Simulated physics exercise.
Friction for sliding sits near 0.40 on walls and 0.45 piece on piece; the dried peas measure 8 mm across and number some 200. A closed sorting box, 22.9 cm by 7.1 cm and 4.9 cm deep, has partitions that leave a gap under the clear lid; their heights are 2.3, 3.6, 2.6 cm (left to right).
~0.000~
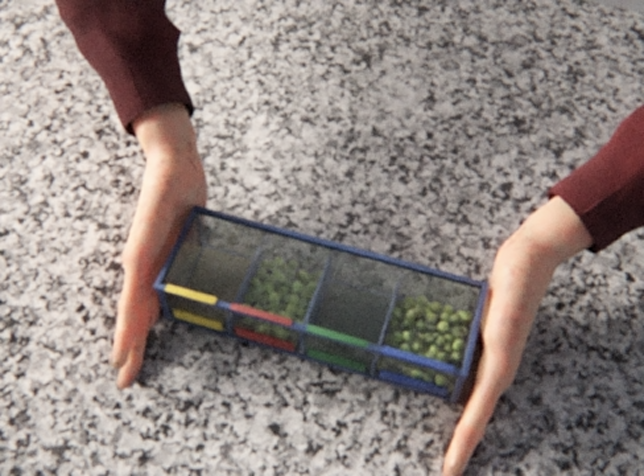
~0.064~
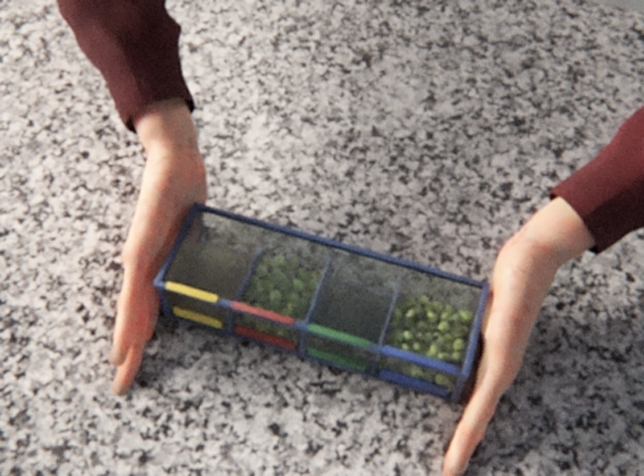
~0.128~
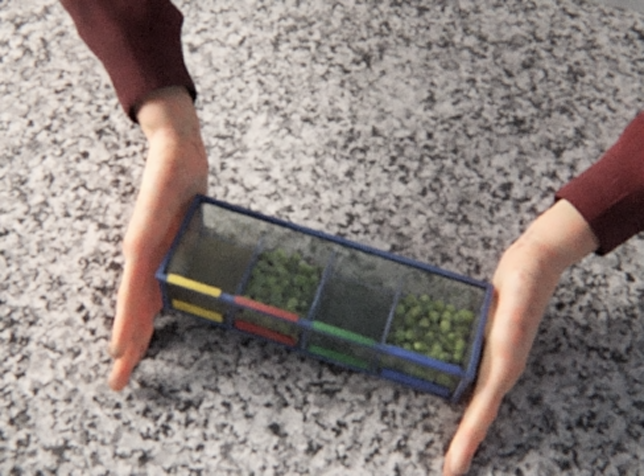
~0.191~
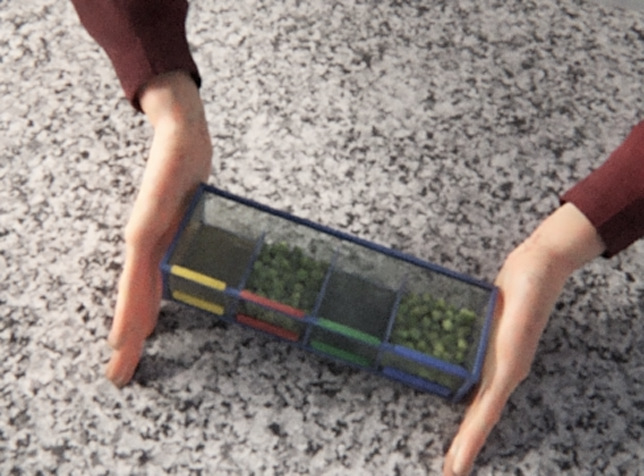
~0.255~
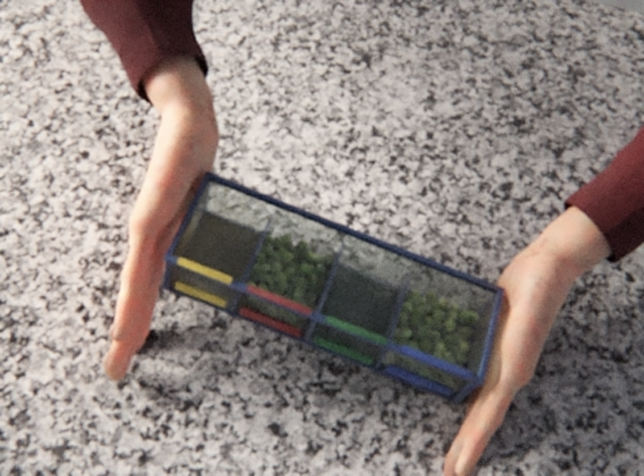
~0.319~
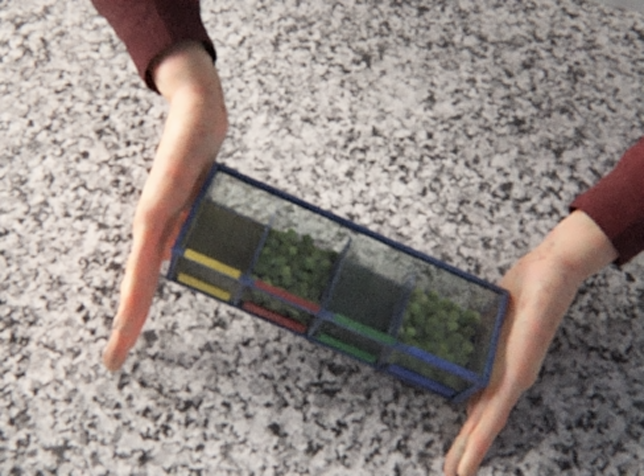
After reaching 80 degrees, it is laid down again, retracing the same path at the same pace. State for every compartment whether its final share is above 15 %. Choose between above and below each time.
Red: Above, blue: Above, green: Below, yellow: Below.
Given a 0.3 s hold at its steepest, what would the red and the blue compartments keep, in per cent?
Red 40; blue 60.
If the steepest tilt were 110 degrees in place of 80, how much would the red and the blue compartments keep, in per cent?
Result - red at 25 percent, blue at 75 percent.
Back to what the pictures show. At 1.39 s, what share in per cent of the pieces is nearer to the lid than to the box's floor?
Close to 20 in a hundred.
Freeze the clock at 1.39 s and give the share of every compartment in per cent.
Shares - red: 40; blue: 60; green: 0; yellow: 0.
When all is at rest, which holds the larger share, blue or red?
More ends up in the blue one.
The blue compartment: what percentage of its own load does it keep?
Share retained: Some 100 per cent.
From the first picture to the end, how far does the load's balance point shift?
About 1.5 cm.
After 1.39 s, tilt 80 degrees; red 40 %, blue 60 %.
Then, at 2.11 s, tilt 35 degrees; red 40 %, blue 60 %.
After 2.86 s, tilt 0 degrees; red 40 %, blue 60 %.
At rest (3.4 s), red 40 %, blue 60 %, green 0 %, yellow 0 %.
